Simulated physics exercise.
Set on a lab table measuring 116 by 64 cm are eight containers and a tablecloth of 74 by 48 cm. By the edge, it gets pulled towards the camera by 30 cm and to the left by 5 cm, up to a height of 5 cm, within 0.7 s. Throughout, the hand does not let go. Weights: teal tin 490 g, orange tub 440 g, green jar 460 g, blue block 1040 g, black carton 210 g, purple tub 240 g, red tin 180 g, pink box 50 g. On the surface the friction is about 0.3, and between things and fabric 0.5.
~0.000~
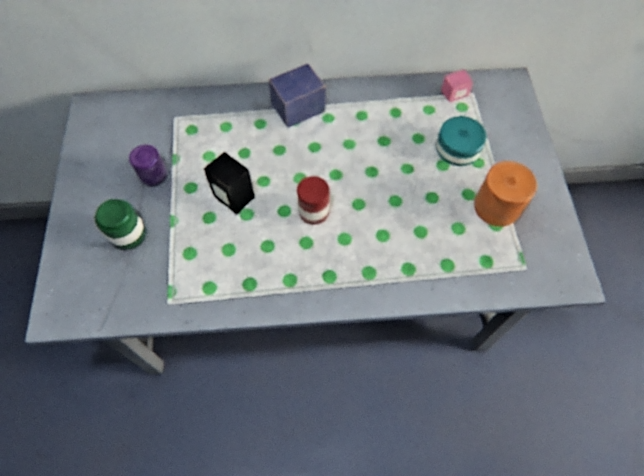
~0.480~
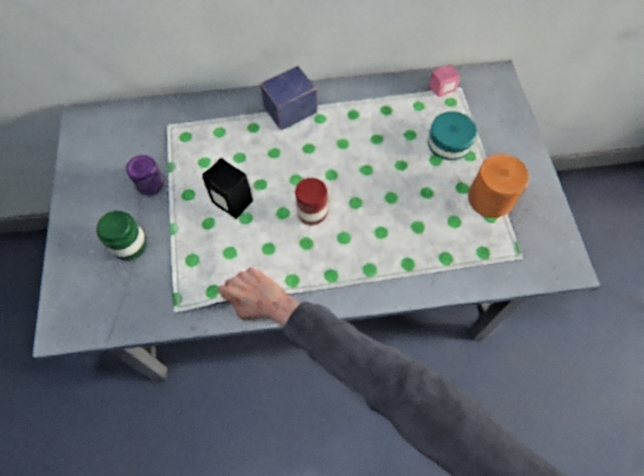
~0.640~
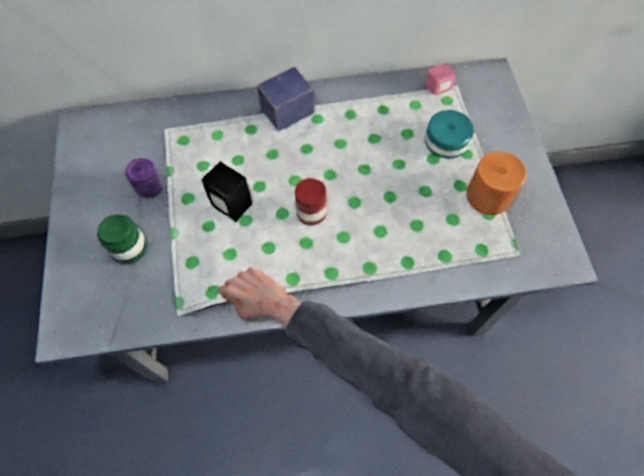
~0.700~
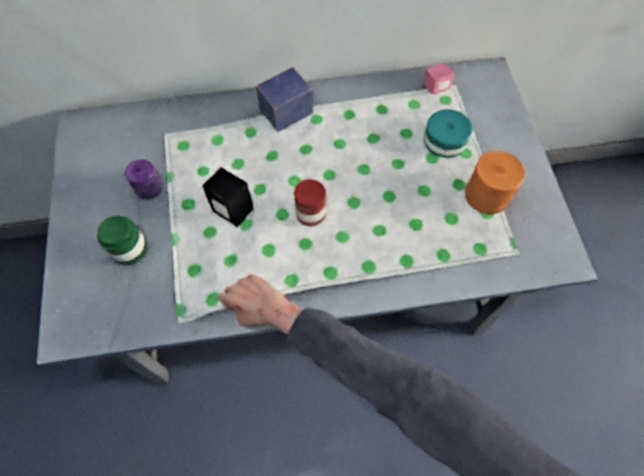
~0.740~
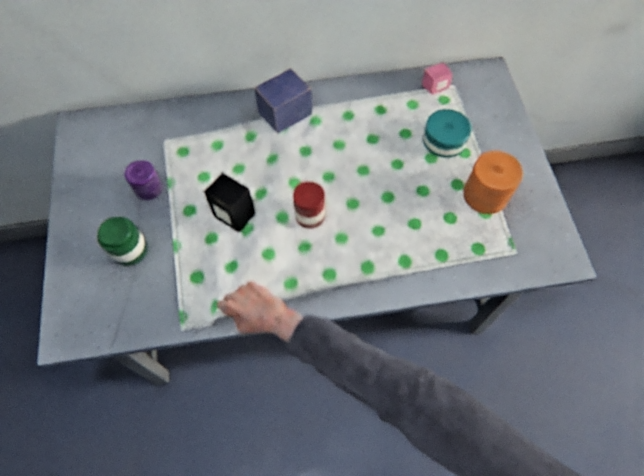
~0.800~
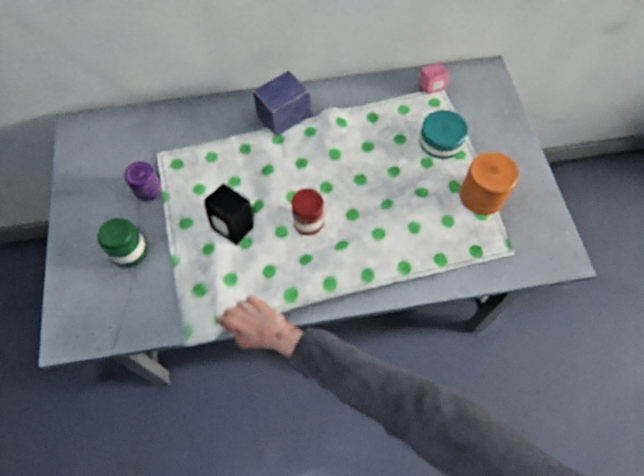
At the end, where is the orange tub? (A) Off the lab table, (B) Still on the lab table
B, still on the lab table.
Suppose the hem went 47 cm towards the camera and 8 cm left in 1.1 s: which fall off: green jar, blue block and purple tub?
Outcome: Green jar is still there; blue block is still there; purple tub is still there.
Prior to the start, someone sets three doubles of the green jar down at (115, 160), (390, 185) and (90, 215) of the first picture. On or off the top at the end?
First keeps its place, second keeps its place, third keeps its place.
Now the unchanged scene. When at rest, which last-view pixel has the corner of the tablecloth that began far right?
It ends up approximately at (353, 148).
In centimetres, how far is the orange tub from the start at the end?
Net displacement - orange tub 20 cm.
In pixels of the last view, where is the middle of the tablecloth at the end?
The middle ends up near pixel (275, 310).
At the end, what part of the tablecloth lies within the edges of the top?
I'd estimate close to 60 per cent.
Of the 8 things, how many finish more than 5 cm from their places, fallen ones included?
That gives 4.
At 0.9 s, 95 % of the tablecloth is still over the top; orange tub 6 cm off its start, black carton 12 cm off its start, red tin 8 cm off its start.
At 1.1 s, 80 % of the tablecloth is still over the top; orange tub 12 cm off its start, black carton on its side, 24 cm off its start, red tin 19 cm off its start.
At 1.2 s, 70 % of the tablecloth is still over the top; orange tub 17 cm off its start at (451, 221), black carton on its side, 36 cm off its start at (186, 359), red tin 26 cm off its start at (263, 305).
At 1.3 s, 60 % of the tablecloth is still over the top; orange tub 19 cm off its start, black carton over the edge, red tin 32 cm off its start.
At 2.9 s, 60 % of the tablecloth is still over the top; orange tub 22 cm off its start at (438, 236), black carton over the edge, red tin over the edge, teal tin 26 cm off its start at (372, 195).
